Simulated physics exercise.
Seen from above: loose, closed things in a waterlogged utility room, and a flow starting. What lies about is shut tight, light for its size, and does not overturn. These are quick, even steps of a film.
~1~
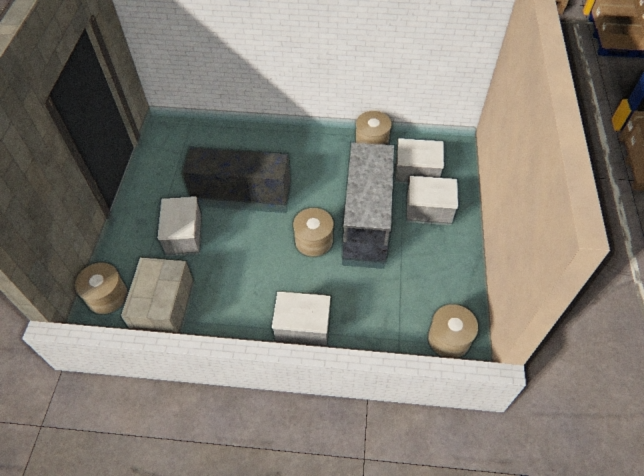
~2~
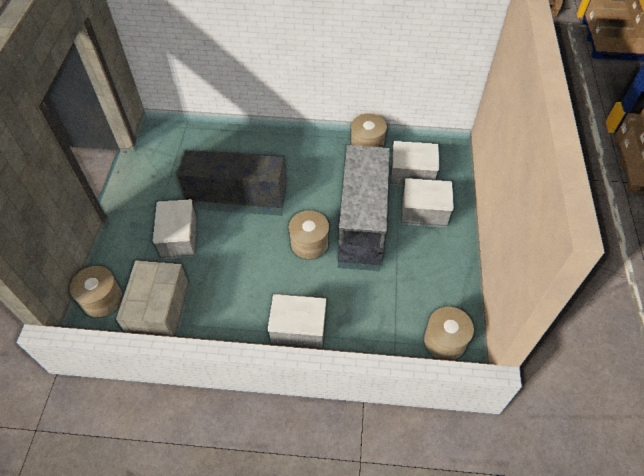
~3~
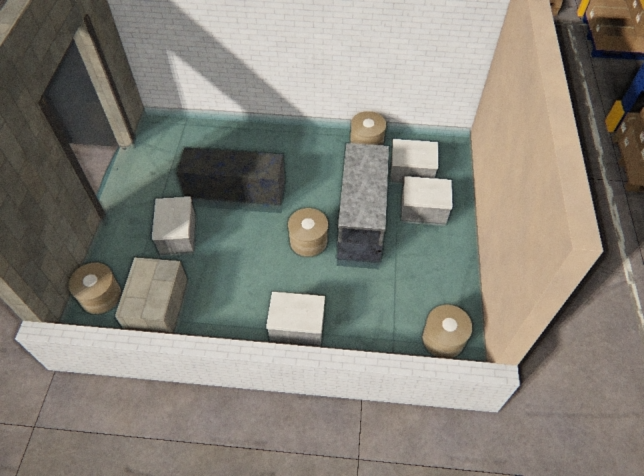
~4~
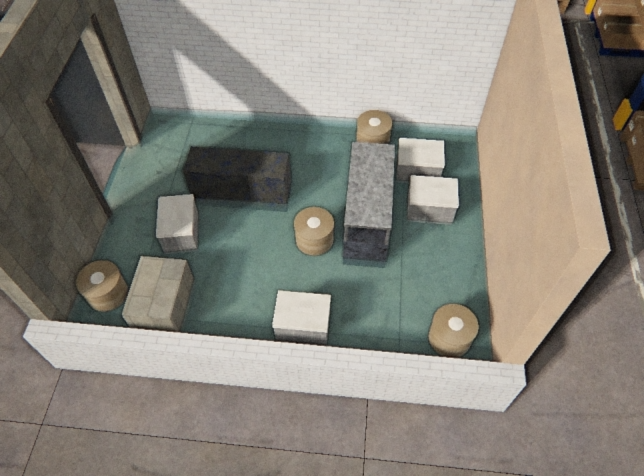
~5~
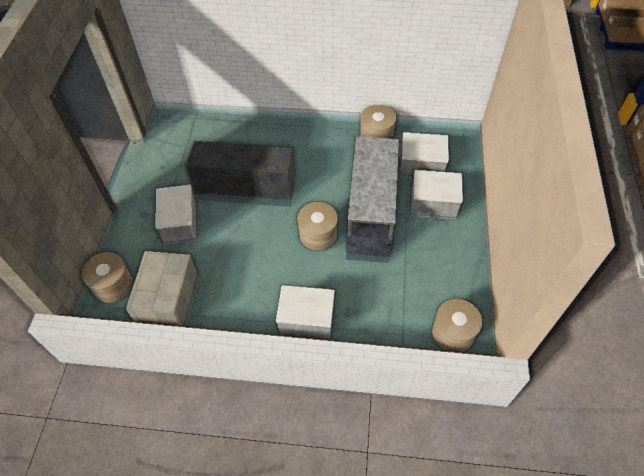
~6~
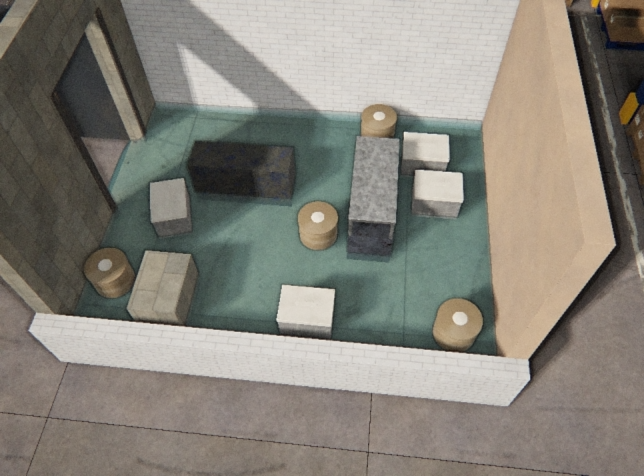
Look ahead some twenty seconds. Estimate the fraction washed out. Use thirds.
It is one to two thirds.
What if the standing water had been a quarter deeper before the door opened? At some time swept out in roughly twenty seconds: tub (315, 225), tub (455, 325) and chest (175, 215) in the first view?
In that order: No, left behind, washed out.
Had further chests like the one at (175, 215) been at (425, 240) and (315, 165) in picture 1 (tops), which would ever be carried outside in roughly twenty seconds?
One after the other: Kept in, yes.
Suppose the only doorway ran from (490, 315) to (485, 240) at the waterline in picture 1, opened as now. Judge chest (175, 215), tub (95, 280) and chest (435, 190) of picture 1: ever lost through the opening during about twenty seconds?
As listed: Stays, still in, out.
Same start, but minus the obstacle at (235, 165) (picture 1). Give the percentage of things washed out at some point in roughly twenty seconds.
I make it 40 per cent.
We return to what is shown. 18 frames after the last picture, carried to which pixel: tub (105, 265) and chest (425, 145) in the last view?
Close to (119, 238) and (335, 126).
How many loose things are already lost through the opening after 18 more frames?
That makes 1.
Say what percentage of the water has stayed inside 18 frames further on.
Roughly 66 per cent.
A moment on, 0 of 8 are out; 8 afloat.
Next, 1 of 8 are out; 7 afloat.
Later, 3 of 8 are out; 5 afloat.
In the end, 3 of 8 are out; 4 afloat.
